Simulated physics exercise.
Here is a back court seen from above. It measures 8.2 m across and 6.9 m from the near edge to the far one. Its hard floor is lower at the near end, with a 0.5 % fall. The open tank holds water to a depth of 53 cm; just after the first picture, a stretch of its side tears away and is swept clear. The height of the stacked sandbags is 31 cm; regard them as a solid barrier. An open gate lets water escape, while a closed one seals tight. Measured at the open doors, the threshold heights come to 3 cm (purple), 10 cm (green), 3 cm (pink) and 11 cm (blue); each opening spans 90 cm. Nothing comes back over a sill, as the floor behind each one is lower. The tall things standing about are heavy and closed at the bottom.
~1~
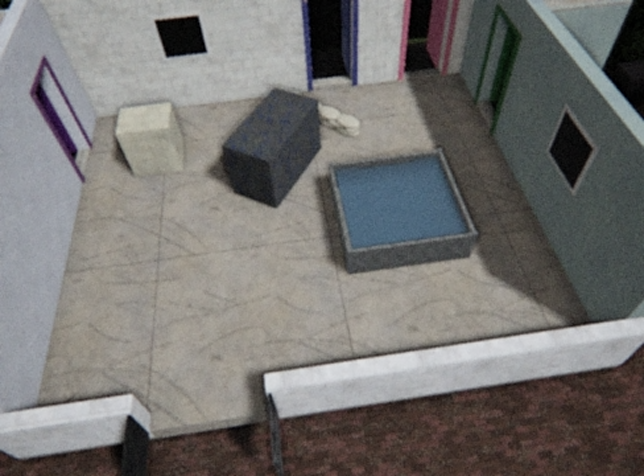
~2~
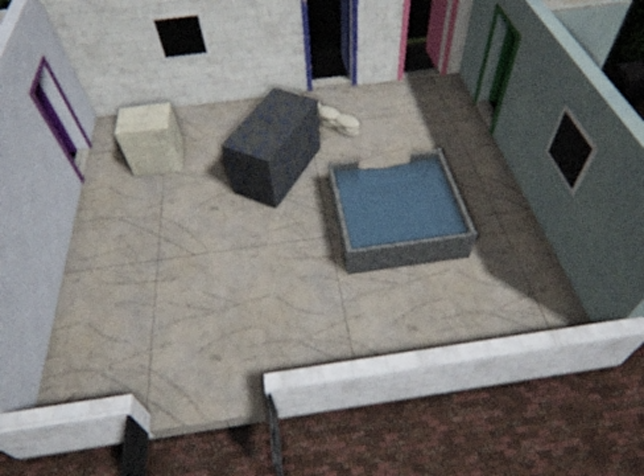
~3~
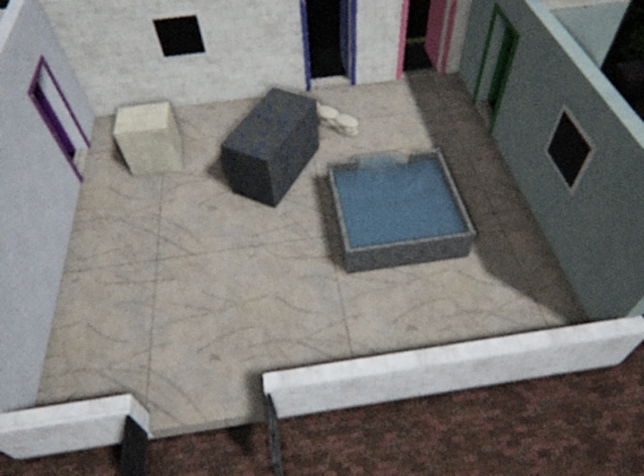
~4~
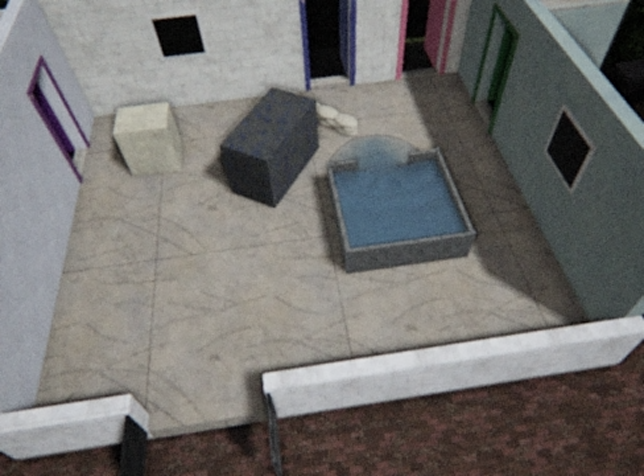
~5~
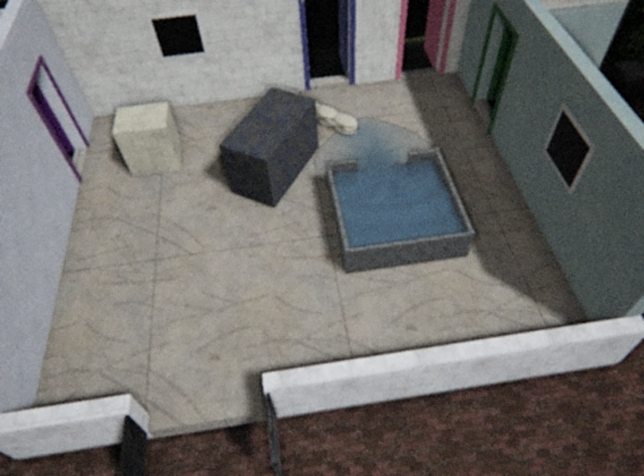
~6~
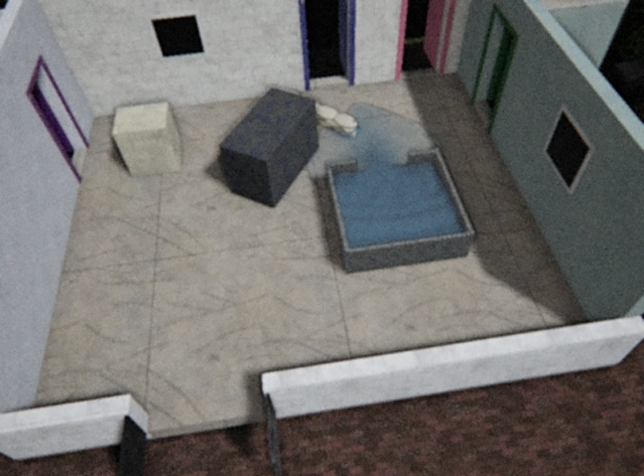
Water pouring through a gap in the far side of a square tank, fanning across the pale floor of a walled court.
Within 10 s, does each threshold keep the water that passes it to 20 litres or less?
The purple door does not; the green door does; the pink door does not; the blue door does.
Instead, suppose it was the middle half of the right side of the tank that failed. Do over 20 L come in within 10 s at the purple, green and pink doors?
Then purple would come out on the low side, green on the low side and pink on the high side.
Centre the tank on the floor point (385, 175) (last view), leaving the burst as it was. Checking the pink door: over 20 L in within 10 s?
Then: Pink above.
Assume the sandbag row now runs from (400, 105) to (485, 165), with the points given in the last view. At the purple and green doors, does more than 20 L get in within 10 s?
Note - purple: Limit exceeded; green: Limit held.
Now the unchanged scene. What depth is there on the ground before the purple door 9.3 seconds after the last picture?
Depth: Approx. 5.5 cm.
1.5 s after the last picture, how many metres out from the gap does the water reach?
4.4 m.
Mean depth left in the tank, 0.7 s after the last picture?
Average depth: About 38 cm.
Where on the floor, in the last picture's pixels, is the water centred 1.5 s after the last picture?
I'd put it close to (378, 176).
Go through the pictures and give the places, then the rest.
The first frame shows the open tank at (398, 200) is whole and still, 53 cm deep.
In the second frame, water pours out on the open tank's far side and has run 0.5 m, to a hidden place; typically 8 cm deep outside, 53 cm at the open tank's back.
In the third frame, water pours out on the open tank's far side and has run 0.8 m, to (394, 154); typically 9 cm deep outside, 53 cm at the open tank's back.
In the fourth frame, water pours out on the open tank's far side and has run 1.3 m, to (376, 137); typically 6 cm deep outside, 53 cm at the open tank's back.
In the fifth frame, the front is at (371, 120), 1.8 m from the gap on the open tank's far side; 2.6 m2 of floor is under water; 53 cm left at the back of the open tank.
In the sixth frame, the front is at (360, 106), 2.3 m from the gap on the open tank's far side; 3.5 m2 of floor is under water; 49 cm left at the back of the open tank.
Then, 0.7 s after the last picture water covers 15 % of the floor and is deepest (30 cm) near (378, 176); purple door not reached, green door not reached, pink door not reached, blue door 8 cm at the sill, 0 L in.
Then, 1.5 s after the last picture water covers 20 % of the floor and is deepest (24 cm) near (357, 134); purple door not reached, green door 4 cm at the sill, 0 L in, pink door 14 cm at the sill, 24 L in, blue door 10 cm at the sill, 1 L in.
Then, 2.8 s after the last picture water covers 30 % of the floor and is deepest (21 cm) near (452, 74); purple door not reached, green door 9 cm at the sill, 0 L in, pink door 13 cm at the sill, 98 L in, blue door 8 cm at the sill, 3 L in.
Then, 5.3 s after the last picture water covers 45 % of the floor and is deepest (15 cm) near (452, 74); purple door 7 cm at the sill, 12 L in, green door 6 cm at the sill, 0 L in, pink door 10 cm at the sill, 179 L in, blue door 6 cm at the sill, 4 L in.
Then, 9.3 s after the last picture water covers 65 % of the floor and is deepest (8 cm) near (449, 84); purple door 5 cm at the sill, 50 L in, green door 5 cm at the sill, 0 L in, pink door 8 cm at the sill, 255 L in, blue door 5 cm at the sill, 4 L in.
